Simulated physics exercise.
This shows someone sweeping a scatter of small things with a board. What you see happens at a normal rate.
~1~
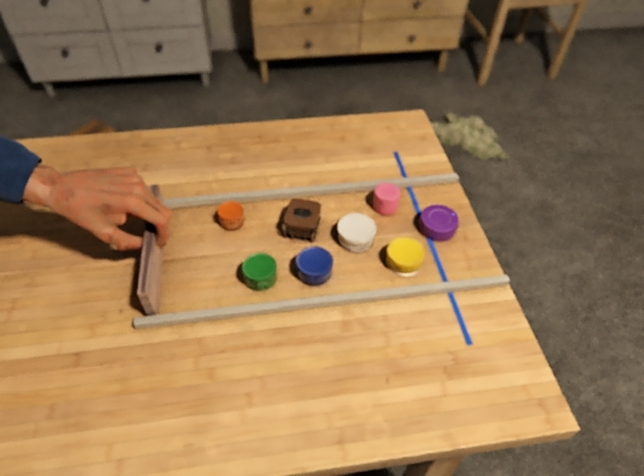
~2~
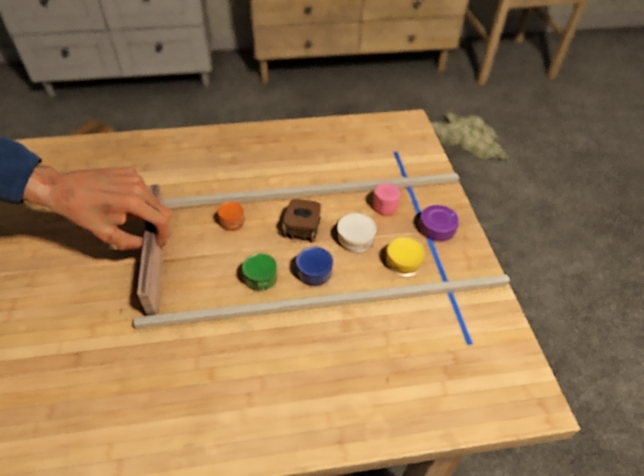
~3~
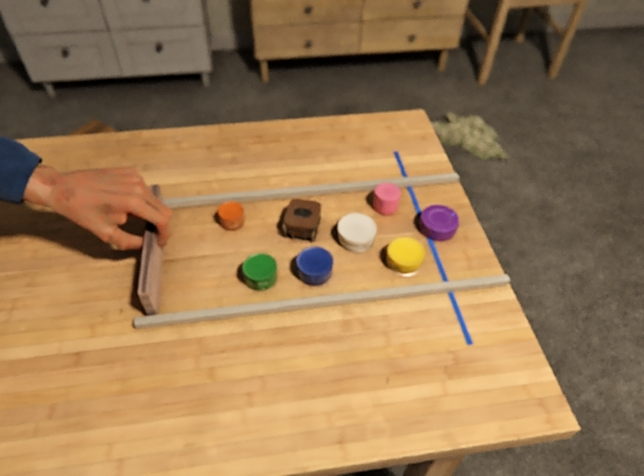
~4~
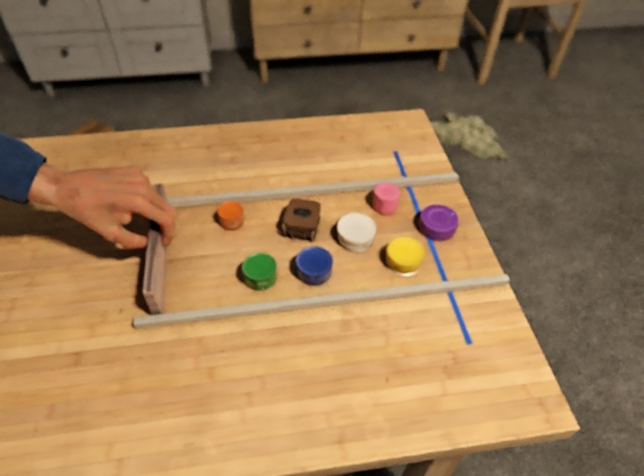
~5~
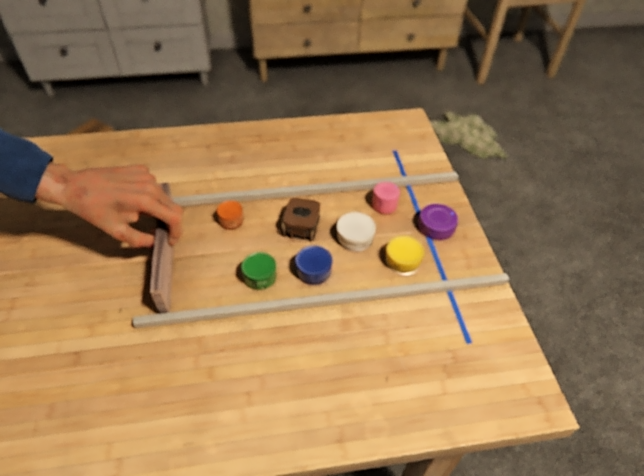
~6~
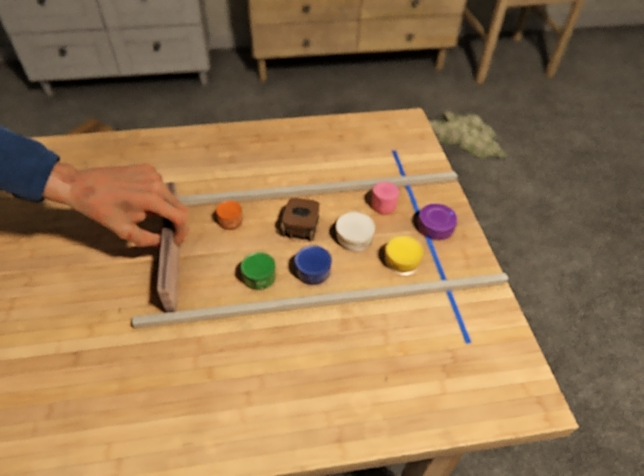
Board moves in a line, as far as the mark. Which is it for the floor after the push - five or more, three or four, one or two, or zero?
For the floor it is one or two.
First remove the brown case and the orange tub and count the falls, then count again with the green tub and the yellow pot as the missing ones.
First 1, then 0.
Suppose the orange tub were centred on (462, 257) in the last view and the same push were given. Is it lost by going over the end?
Result: Orange tub not saved.
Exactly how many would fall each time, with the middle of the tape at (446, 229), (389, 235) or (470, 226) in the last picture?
4, 0, 8.
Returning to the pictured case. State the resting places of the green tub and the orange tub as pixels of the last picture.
You'll see the green tub at (456, 259), with the orange tub at (422, 187).
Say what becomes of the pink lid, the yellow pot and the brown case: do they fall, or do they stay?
Here's how it goes: The pink lid hangs in there, the yellow pot goes down and the brown case hangs in there.
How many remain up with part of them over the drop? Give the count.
The count is 2.
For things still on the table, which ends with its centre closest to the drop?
It's the purple lid that is foremost.
A little later, none off yet; purple lid at rest near (437, 221); pink lid at rest near (385, 198); yellow pot at rest near (403, 255).
Next, none off yet; purple lid at rest near (437, 221); pink lid at rest near (385, 198); yellow pot shifted a little near (414, 255).
Later still, none off yet; purple lid moving near (444, 218); pink lid shifted about its own width near (409, 189); yellow pot shifted well along near (470, 247).
When it is over, the number that fall off is one or two; down, yellow pot.
